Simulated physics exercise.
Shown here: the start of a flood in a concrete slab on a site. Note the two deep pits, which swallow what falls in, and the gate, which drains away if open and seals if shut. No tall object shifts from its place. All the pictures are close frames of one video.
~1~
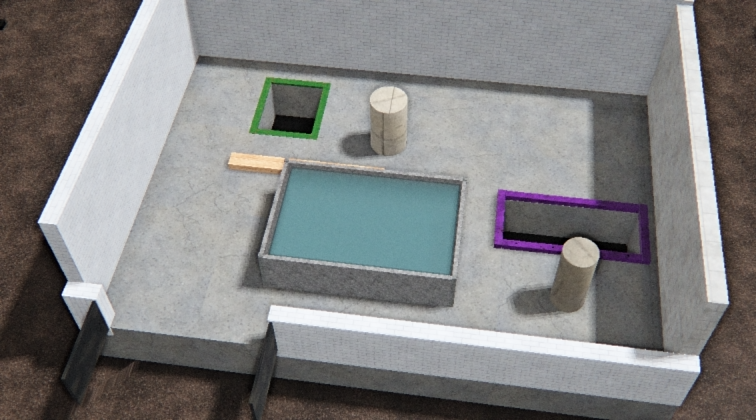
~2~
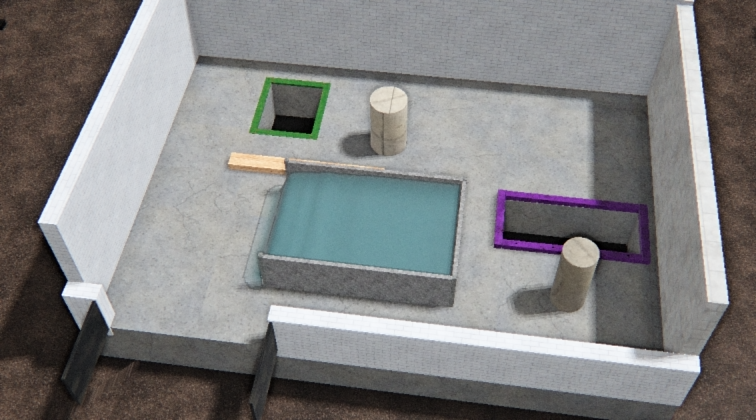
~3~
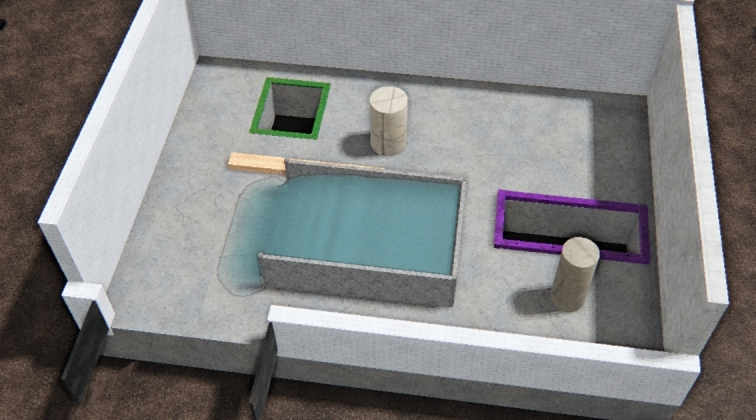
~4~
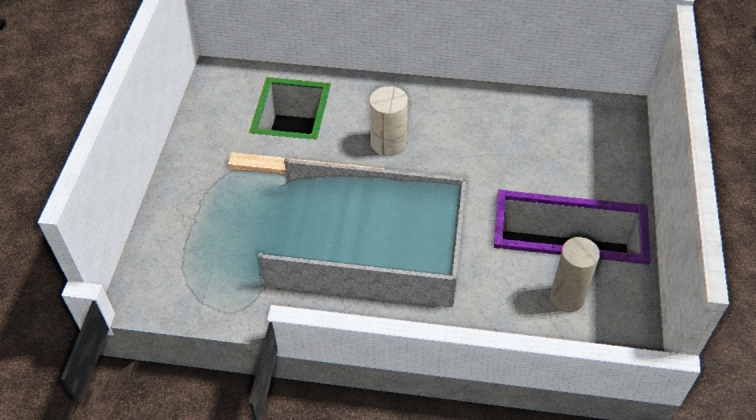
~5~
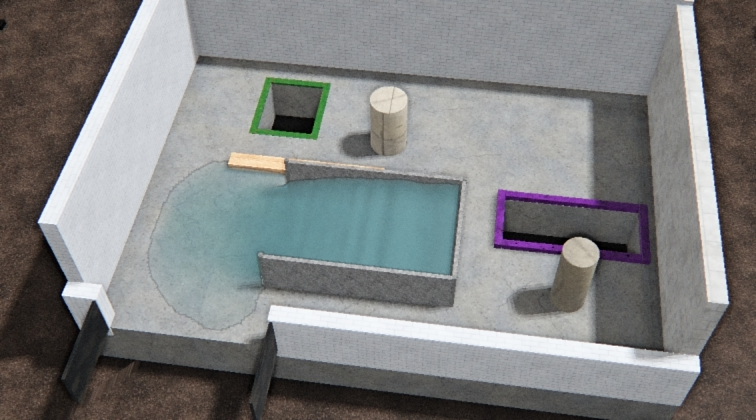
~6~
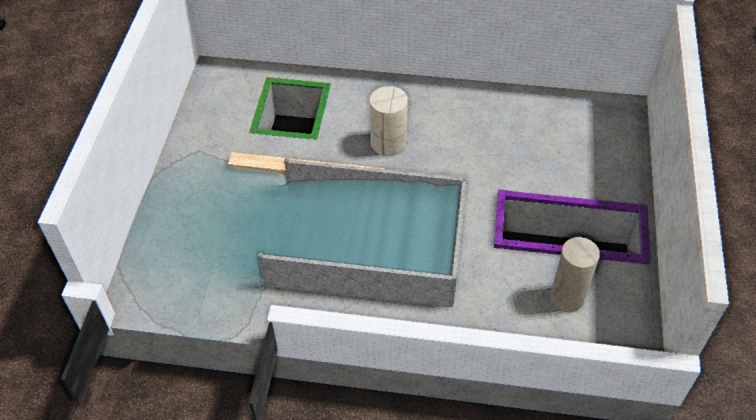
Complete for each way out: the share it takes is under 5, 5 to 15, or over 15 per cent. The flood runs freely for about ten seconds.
Completed: For the gate it is over 15 per cent; for the green pit it is over 15 per cent; for the purple pit it is under 5 per cent.
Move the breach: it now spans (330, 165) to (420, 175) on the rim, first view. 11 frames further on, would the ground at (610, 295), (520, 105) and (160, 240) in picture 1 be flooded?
Taking them in order, I'd say not reached, swamped and not reached.
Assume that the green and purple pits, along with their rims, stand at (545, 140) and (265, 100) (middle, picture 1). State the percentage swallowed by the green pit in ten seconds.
Out of a hundred parts, 6 go to green.
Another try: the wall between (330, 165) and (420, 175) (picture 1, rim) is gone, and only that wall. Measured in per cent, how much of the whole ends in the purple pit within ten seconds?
Purple: 6 %.
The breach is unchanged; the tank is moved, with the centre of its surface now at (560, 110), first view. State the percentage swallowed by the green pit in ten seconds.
Share in the green pit - 40 %.
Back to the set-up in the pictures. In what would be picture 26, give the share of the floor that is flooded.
About 35 per cent.
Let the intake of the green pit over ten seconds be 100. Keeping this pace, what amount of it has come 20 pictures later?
I'd say some 5 per cent.
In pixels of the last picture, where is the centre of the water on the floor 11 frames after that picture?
Centre: Close to (260, 226).
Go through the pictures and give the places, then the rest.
The first frame shows the water tank at (366, 220) is whole and still.
In the second frame, water pours out at (279, 226) and has run to (260, 287).
In the third frame, water pours out at (279, 228) and has run to (238, 291).
In the fourth frame, the front is at (207, 298), out from the gap at (280, 229).
In the fifth frame, water pours out at (280, 229) and has run to (182, 186).
In the sixth frame, water pours out at (280, 229) and has run to (149, 185).
A moment on, water covers 20 % of the floor; the gate 1 %, the green pit 0 %, the purple pit 0 %.
Next, water covers 25 % of the floor; the gate 4 %, the green pit 0 %, the purple pit 0 %.
Then, water covers 35 % of the floor; the gate 15 %, the green pit 2 %, the purple pit 0 %.
Later, water covers 55 % of the floor; the gate 31 %, the green pit 12 %, the purple pit 0 %.
In the end, water covers 65 % of the floor; the gate 41 %, the green pit 22 %, the purple pit 0 %.
